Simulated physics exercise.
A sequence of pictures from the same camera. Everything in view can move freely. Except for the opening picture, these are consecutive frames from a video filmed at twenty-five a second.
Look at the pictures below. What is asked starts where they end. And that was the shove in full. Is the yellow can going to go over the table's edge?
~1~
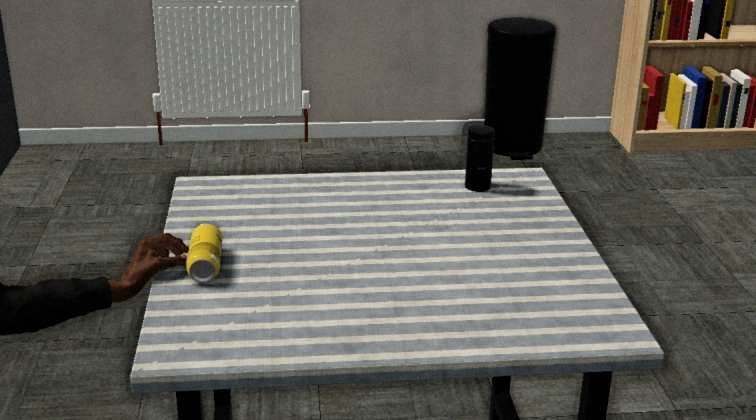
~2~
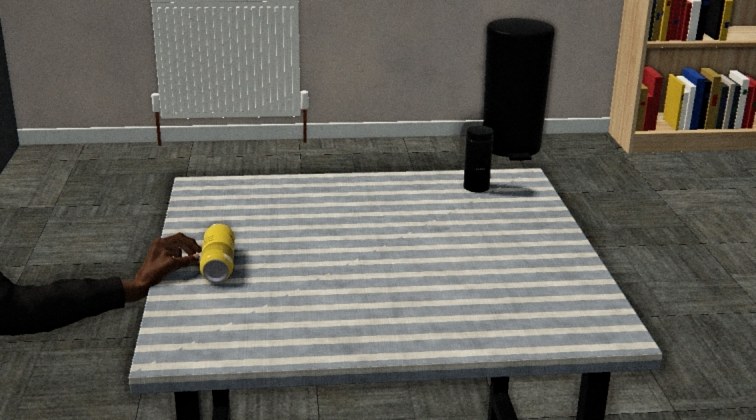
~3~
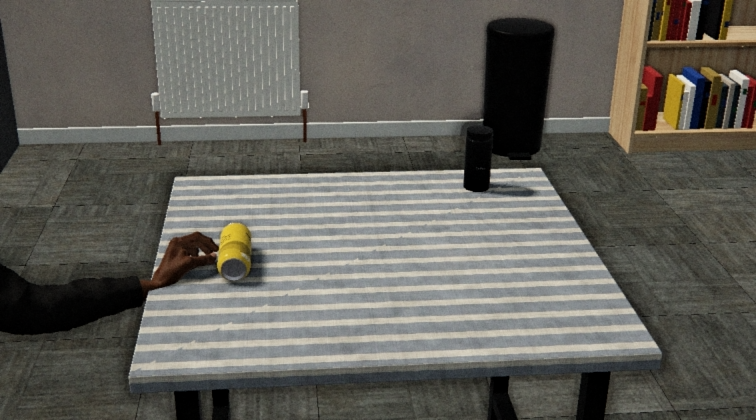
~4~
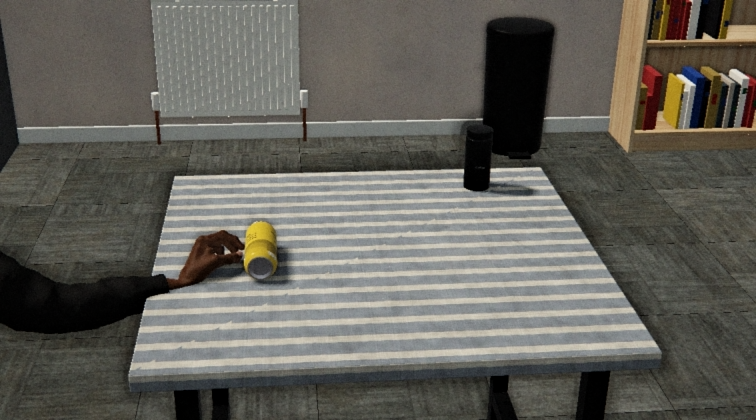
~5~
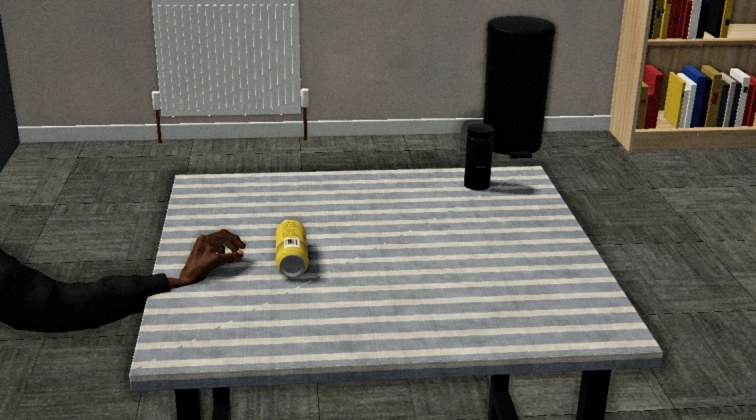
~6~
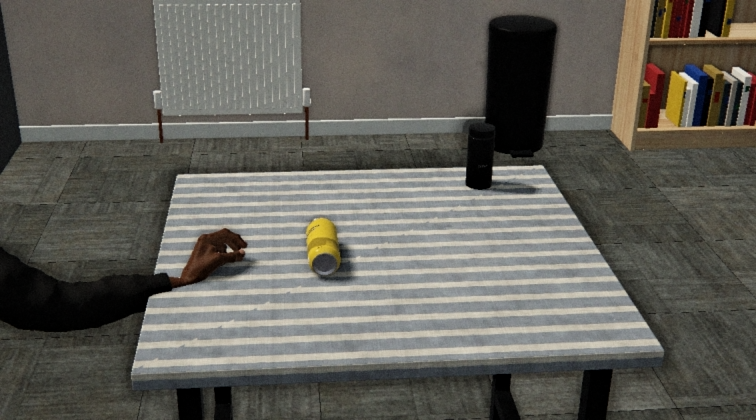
Yes, it ends up off the table.
Then, 0.30 s on from there, yellow can shifted well along near (529, 239).
Then, 0.70 s on from there, yellow can now off the table.
Then, 1.10 s on from there, things are still on the move.
In the end, off the table, yellow can.
